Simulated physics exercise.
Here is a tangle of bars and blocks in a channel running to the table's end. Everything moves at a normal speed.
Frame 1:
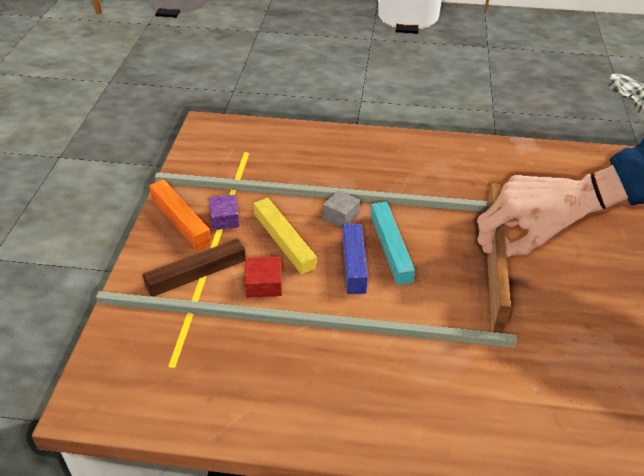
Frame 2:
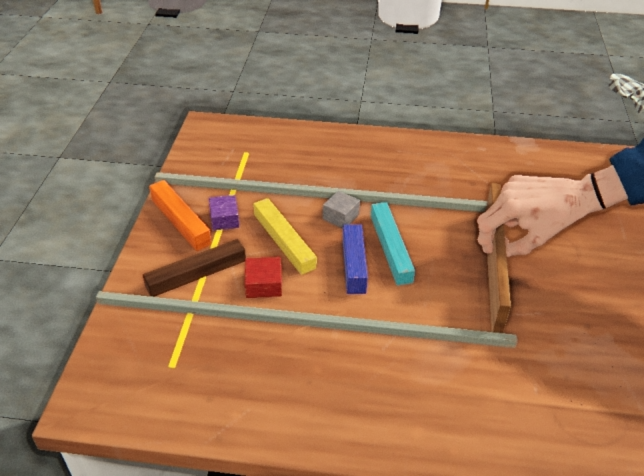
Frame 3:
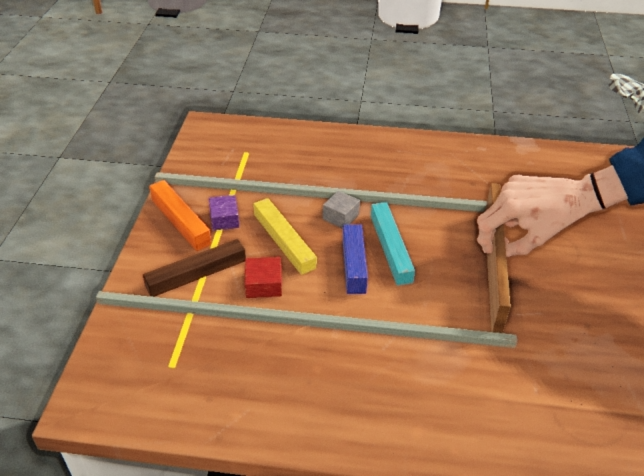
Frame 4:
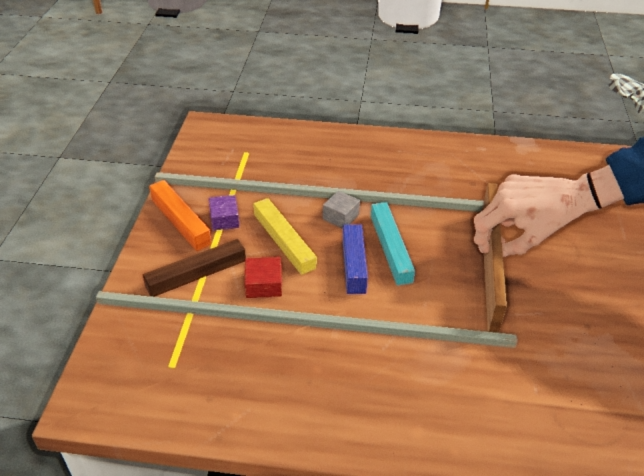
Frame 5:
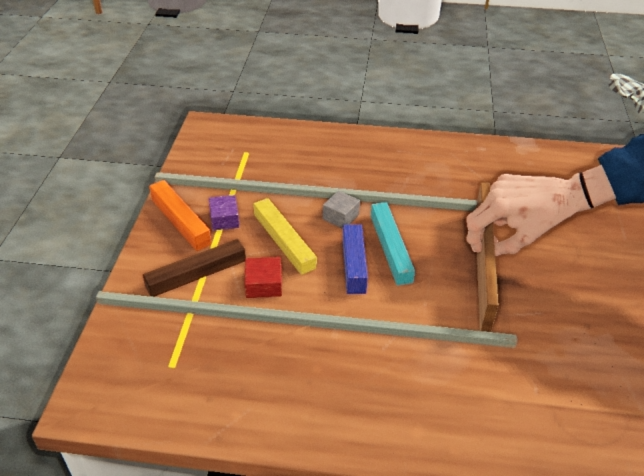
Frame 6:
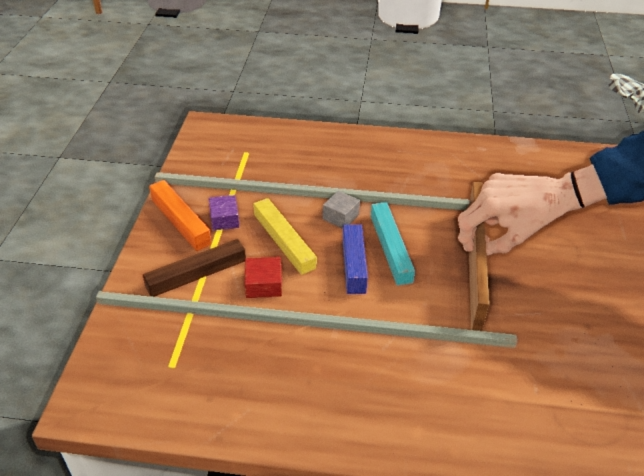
We see colored bars and blocks lying between two rails on a wooden table, with a yellow strip at the left; a hand holds a board still, then slides it slightly left, while the pieces stay in place.
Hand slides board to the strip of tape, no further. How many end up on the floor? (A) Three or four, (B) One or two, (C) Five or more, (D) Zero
One or two.
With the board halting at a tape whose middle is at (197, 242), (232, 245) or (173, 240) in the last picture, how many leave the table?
Try 1: 3; try 2: 0; try 3: 4.
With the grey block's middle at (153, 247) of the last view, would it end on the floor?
It topples off.
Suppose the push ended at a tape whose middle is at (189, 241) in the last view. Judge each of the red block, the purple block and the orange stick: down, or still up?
As for the red block, it keeps its place; the purple block ends up falling; the orange stick ends up falling.
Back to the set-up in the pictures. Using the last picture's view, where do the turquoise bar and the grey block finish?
The turquoise bar settles near (211, 224); as for the grey block, near (199, 197).
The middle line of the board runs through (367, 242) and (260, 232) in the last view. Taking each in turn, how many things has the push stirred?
So far 3, and 8 at the second.
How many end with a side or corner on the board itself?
Number: 2.
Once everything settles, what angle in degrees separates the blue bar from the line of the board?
It comes to around 0 degrees.
Soon after, none off yet; orange stick at rest near (180, 215); brown stick at rest near (196, 267); purple block at rest near (224, 212).
At rest, the number that fall off is one or two; fallen, orange stick.
